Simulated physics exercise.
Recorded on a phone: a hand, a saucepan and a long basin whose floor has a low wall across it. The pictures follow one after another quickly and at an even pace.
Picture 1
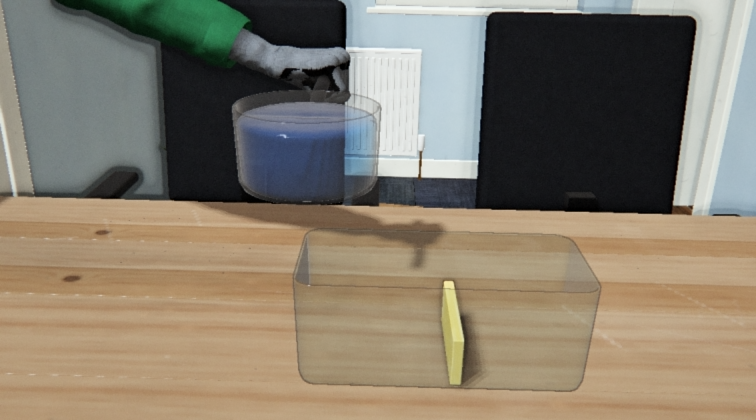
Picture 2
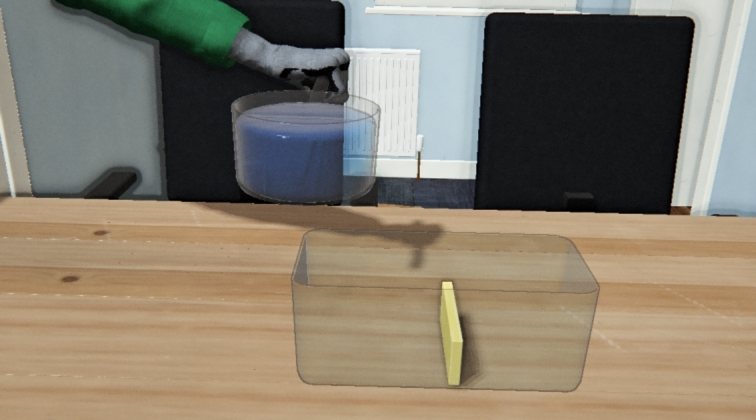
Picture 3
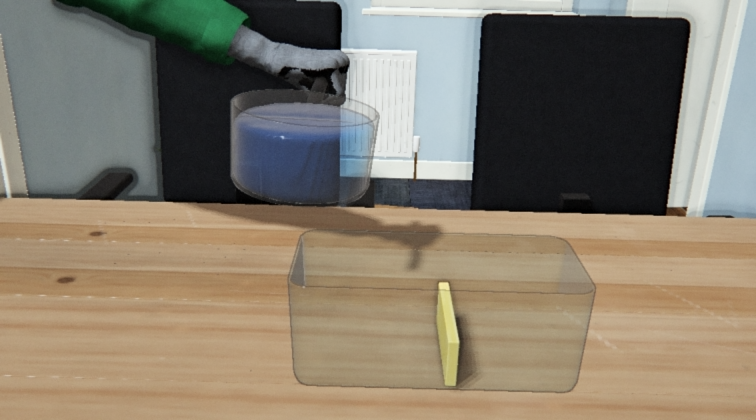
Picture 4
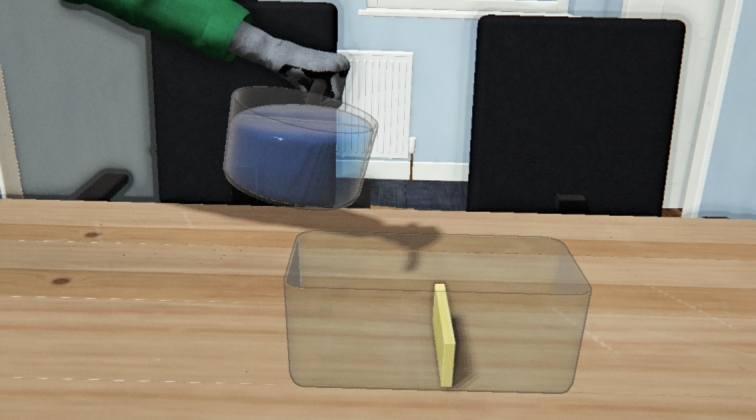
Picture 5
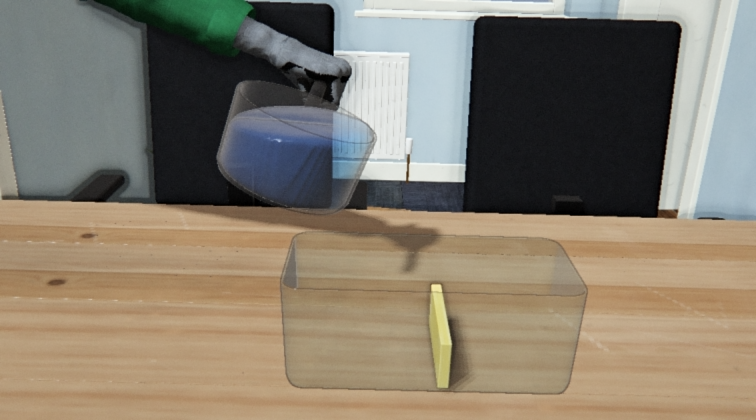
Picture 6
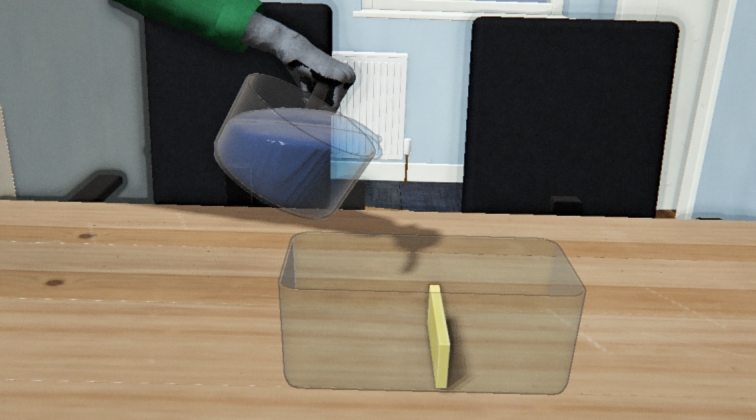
In the video, a gray-gloved hand with a green sleeve holds a clear saucepan of blue liquid above a wooden table, then gradually tilts it down to the right near a transparent basin with a low yellow wall inside.
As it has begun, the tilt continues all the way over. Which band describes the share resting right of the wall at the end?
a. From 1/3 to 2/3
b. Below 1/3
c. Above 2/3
b, below 1/3.
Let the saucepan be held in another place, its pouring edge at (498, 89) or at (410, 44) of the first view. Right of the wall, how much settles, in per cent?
The first start gives some 80 %, the second some 65 %.
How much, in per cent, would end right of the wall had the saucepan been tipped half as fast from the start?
Roughly 30 per cent ends up there.
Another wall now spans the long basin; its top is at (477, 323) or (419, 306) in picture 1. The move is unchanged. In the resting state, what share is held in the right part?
The first placement gives around 20 percent, the second 60 percent.
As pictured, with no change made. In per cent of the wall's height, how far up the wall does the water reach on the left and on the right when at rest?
70 per cent for the left part, 20 for the right.
A moment on, the saucepan is tipped on its side and 39 per cent is still to pour, 19 is left of the wall and 6 right of it.
Next, the saucepan is tipped on its side and 11 per cent is still to pour, 69 is left of the wall and 14 right of it.
Then the saucepan is tipped on its side and 3 per cent is still to pour, 74 is left of the wall and 14 right of it.
Later the saucepan is tipped on its side and 1 per cent is still to pour, 79 is left of the wall and 15 right of it.
Finally, 80 per cent lies left of the wall, 15 right of it and 5 outside.
